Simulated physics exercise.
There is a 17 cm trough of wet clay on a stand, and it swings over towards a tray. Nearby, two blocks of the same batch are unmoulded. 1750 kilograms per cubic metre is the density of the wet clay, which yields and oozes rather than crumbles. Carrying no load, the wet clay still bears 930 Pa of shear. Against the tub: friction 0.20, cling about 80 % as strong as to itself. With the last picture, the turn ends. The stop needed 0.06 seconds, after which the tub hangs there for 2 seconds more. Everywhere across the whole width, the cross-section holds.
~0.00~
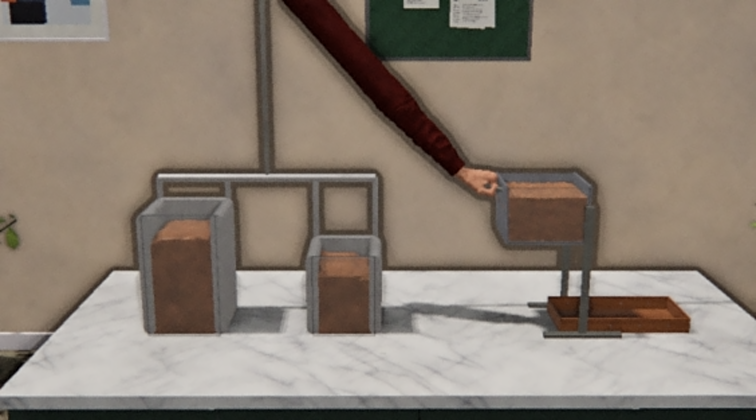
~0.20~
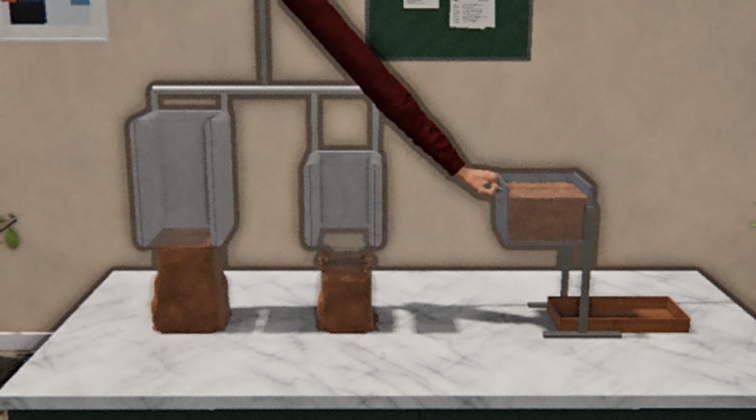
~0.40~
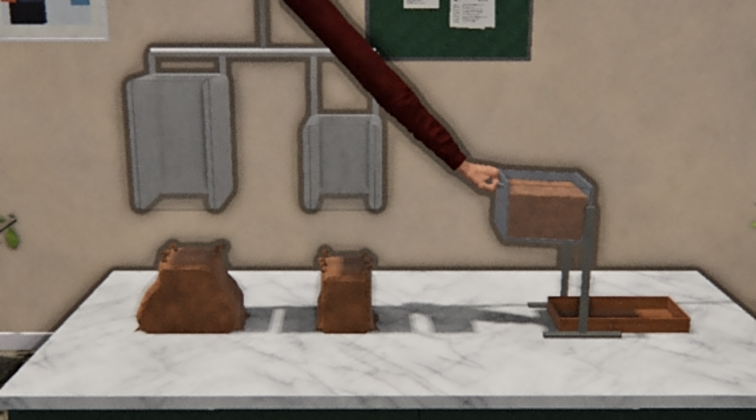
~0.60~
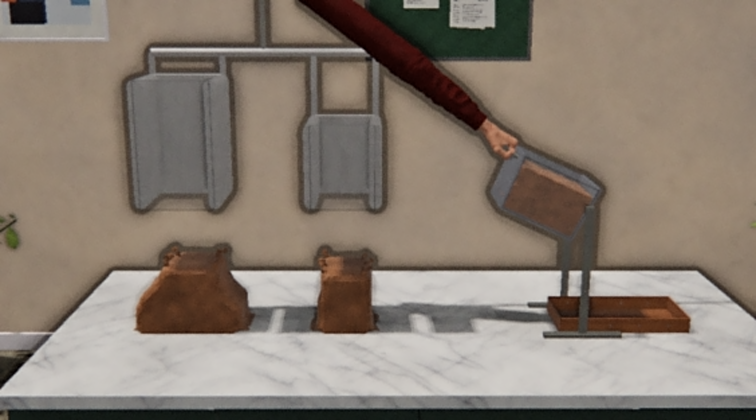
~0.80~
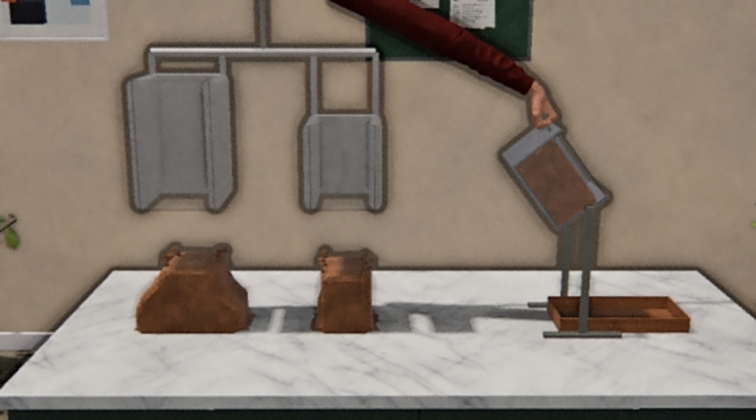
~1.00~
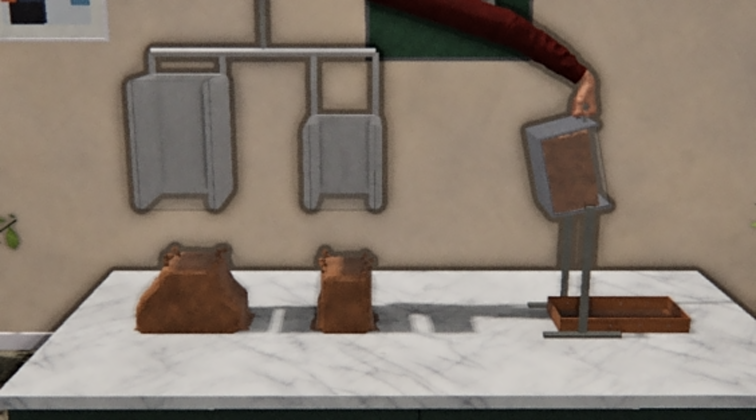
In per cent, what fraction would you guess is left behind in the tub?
My guess is 100 per cent.
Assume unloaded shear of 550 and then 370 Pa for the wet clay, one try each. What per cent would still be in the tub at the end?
Result: 65 % for the first case, 50 % for the second.
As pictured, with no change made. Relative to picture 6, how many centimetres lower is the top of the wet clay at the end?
The top ends up some 0 cm below its level in the last picture.
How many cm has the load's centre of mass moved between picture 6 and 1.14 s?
Close to 0 centimetres.
By 1.14 s, the tub is at 77 degrees and holds 100 %.
By 1.31 s, the tub is at 77 degrees and holds 100 %.
By 1.48 s, the tub is at 77 degrees and holds 100 %.
By 1.65 s, the tub is at 77 degrees and holds 100 %.
By 3.00 s, at the end, the tub is at 77 degrees and holds 100 %.
